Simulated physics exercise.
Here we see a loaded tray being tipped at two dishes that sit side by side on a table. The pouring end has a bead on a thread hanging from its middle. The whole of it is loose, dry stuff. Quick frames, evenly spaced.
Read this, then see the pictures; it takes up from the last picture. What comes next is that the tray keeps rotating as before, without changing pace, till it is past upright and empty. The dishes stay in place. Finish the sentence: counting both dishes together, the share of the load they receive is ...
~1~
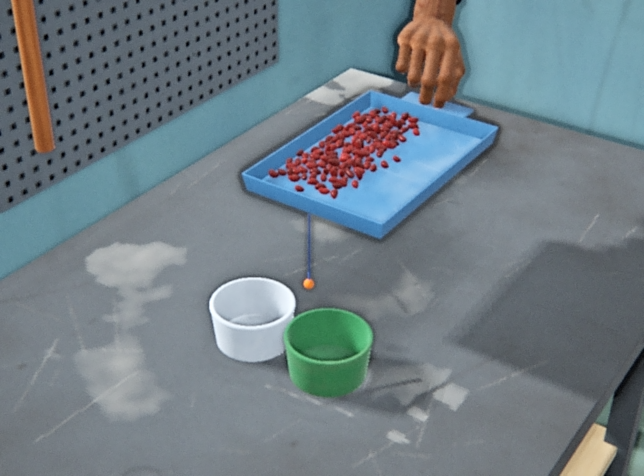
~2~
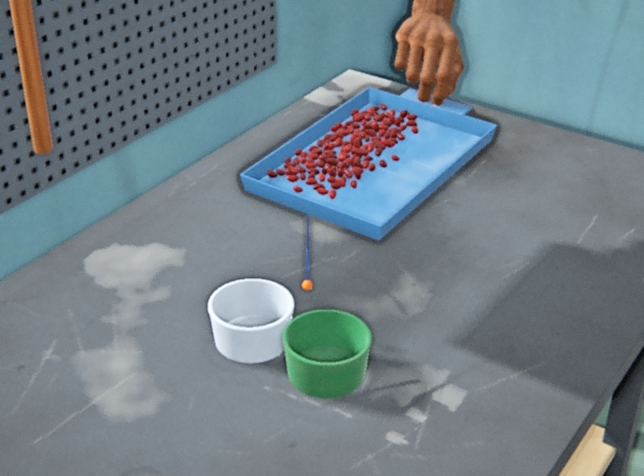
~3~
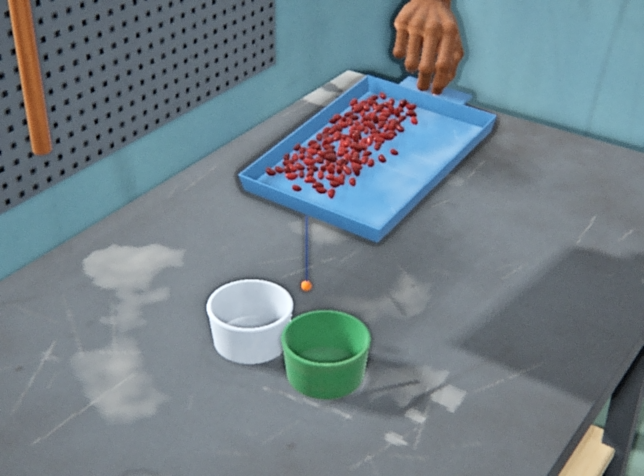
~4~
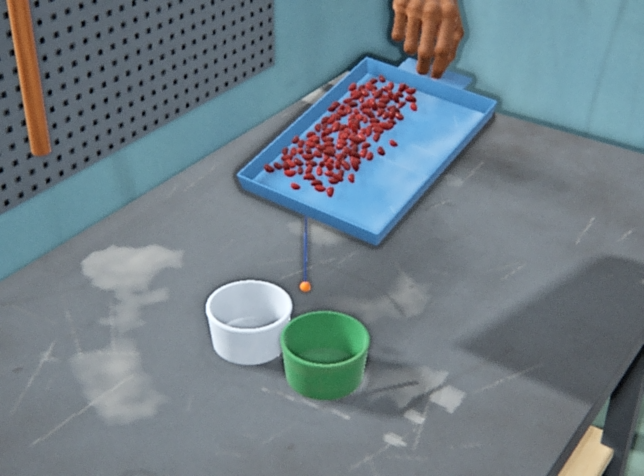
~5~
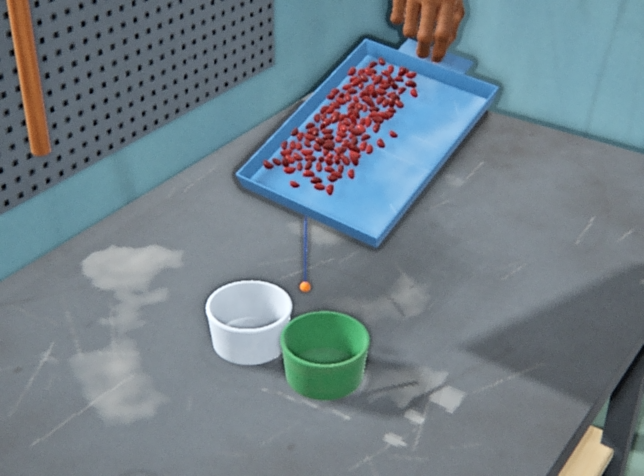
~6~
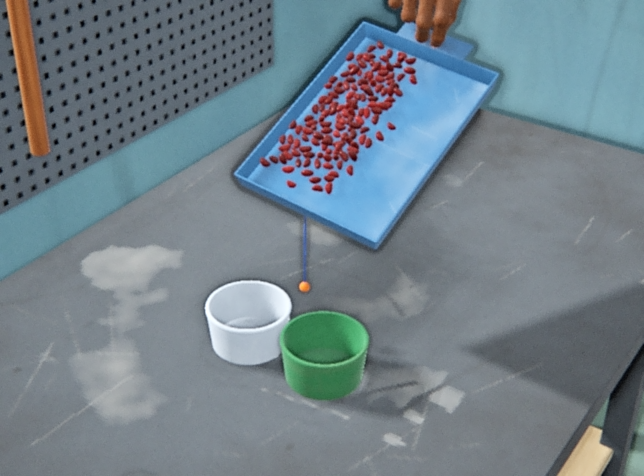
The share is greater than half.
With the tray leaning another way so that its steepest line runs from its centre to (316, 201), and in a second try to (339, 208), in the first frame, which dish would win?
The first place favours the left of the two, the second the right of the two.
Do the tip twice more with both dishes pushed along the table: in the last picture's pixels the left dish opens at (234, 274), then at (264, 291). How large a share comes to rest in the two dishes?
Roughly 10% the first time and 50% the second time.
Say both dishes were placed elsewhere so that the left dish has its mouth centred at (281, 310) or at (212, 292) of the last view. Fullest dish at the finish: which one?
At place one the right of the pair; at place two the right of the pair.
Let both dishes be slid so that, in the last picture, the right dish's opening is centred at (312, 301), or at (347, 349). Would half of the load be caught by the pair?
Try 1: A minority of it. Try 2: A majority of it.
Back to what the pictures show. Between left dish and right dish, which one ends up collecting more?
The one to the right.
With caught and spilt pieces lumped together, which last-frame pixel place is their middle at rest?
Around (328, 372), give or take.
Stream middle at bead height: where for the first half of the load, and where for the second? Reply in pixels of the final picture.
First around (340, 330), afterwards around (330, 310).
Shortly afterwards, tray tipped steeply; all but a few on the tray; only a few in the air.
Next, tray tipped past a quarter turn; near a third on the tray; near a third in the right dish; only a few in the left dish; near a quarter outside both; a little in the air.
Some moments later, tray tipped past a quarter turn; near two thirds in the right dish; a little in the left dish; near a third outside both.
In the end, tray tipped past a quarter turn; near two thirds in the right dish; a little in the left dish; near a third outside both.
